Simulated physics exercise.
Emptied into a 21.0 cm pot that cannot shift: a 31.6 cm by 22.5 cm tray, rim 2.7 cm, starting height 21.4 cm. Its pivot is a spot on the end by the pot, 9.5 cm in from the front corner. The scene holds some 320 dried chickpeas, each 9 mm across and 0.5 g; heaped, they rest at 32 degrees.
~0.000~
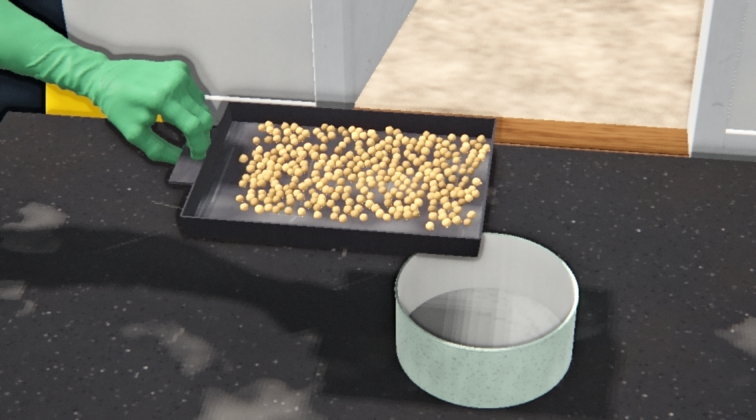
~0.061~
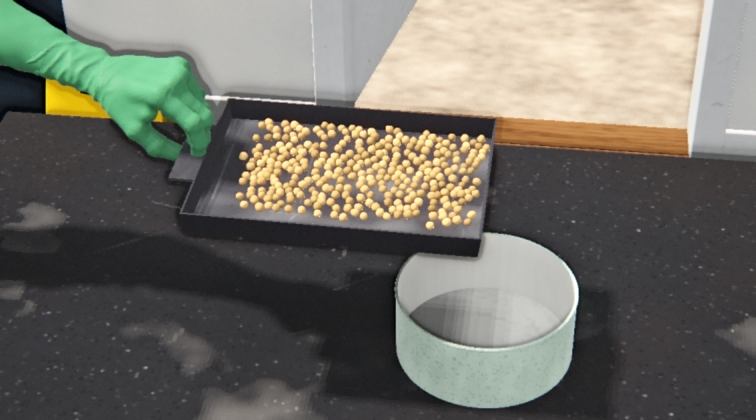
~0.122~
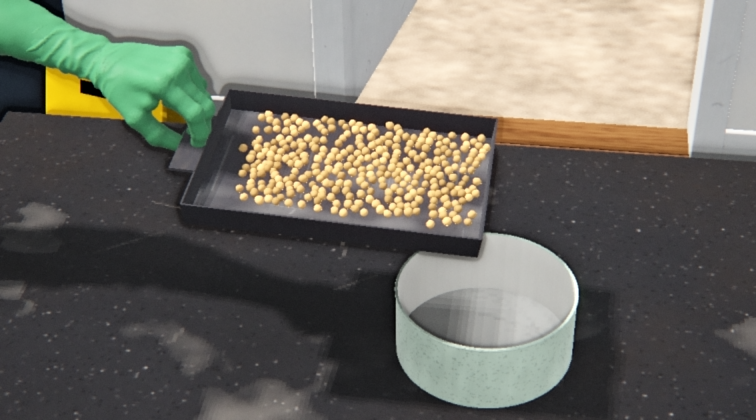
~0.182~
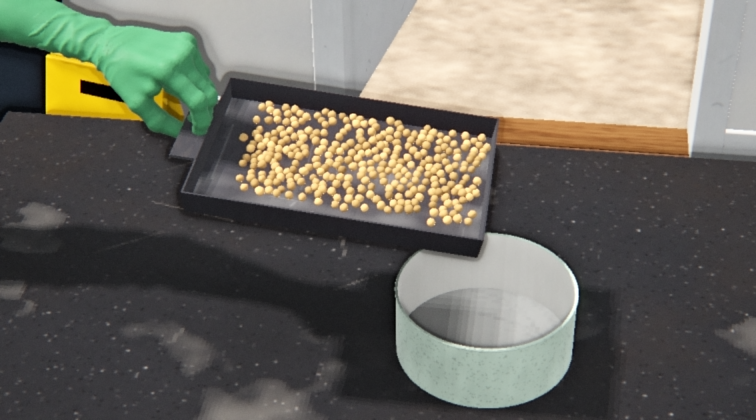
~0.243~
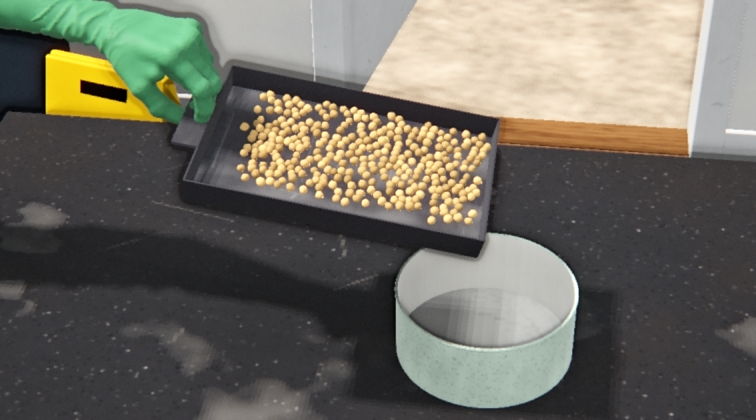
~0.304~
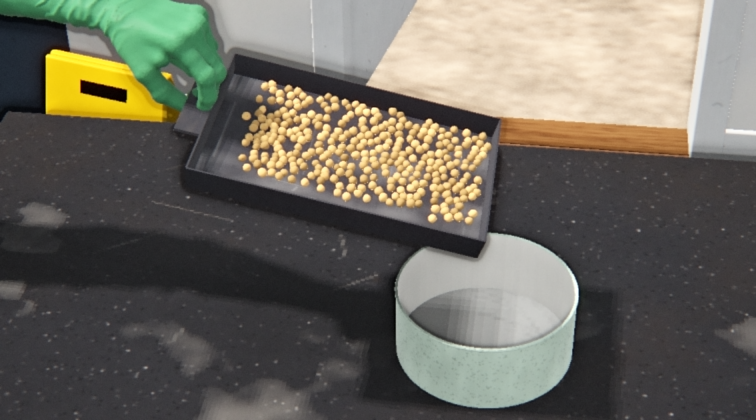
A green-gloved hand tilted a dark tray of dried chickpeas, raising the left end while the right end stayed low beside a pale green pot, and the chickpeas stayed spread across the tray.
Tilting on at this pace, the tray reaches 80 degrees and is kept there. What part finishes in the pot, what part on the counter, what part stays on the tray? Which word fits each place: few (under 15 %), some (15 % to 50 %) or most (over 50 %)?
Pot gets few; counter gets few; tray gets most.
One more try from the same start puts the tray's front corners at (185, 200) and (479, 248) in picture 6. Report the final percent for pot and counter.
The pot gets 0 and the counter 0.
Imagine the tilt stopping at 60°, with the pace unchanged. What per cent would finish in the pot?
That would give about 0 per cent.
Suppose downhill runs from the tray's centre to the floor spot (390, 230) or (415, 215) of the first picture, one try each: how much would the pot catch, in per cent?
Around 5 % for the first direction, around 0 % for the second.
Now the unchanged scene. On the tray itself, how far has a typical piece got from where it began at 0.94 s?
By then it sits near 8 cm from where it began.
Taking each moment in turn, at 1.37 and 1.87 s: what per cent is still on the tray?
In turn: 100, 100.
After 0.94 s, tilt 44 degrees; the tray holds 100 %, the pot 0 %.
Then, at 1.37 s, tilt 65 degrees; the tray holds 100 %, the pot 0 %.
After 1.87 s, tilt 80 degrees; the tray holds 100 %, the pot 0 %.
In the end, at 2.2 s, pot 0 %, counter 0 %, tray 100 %.
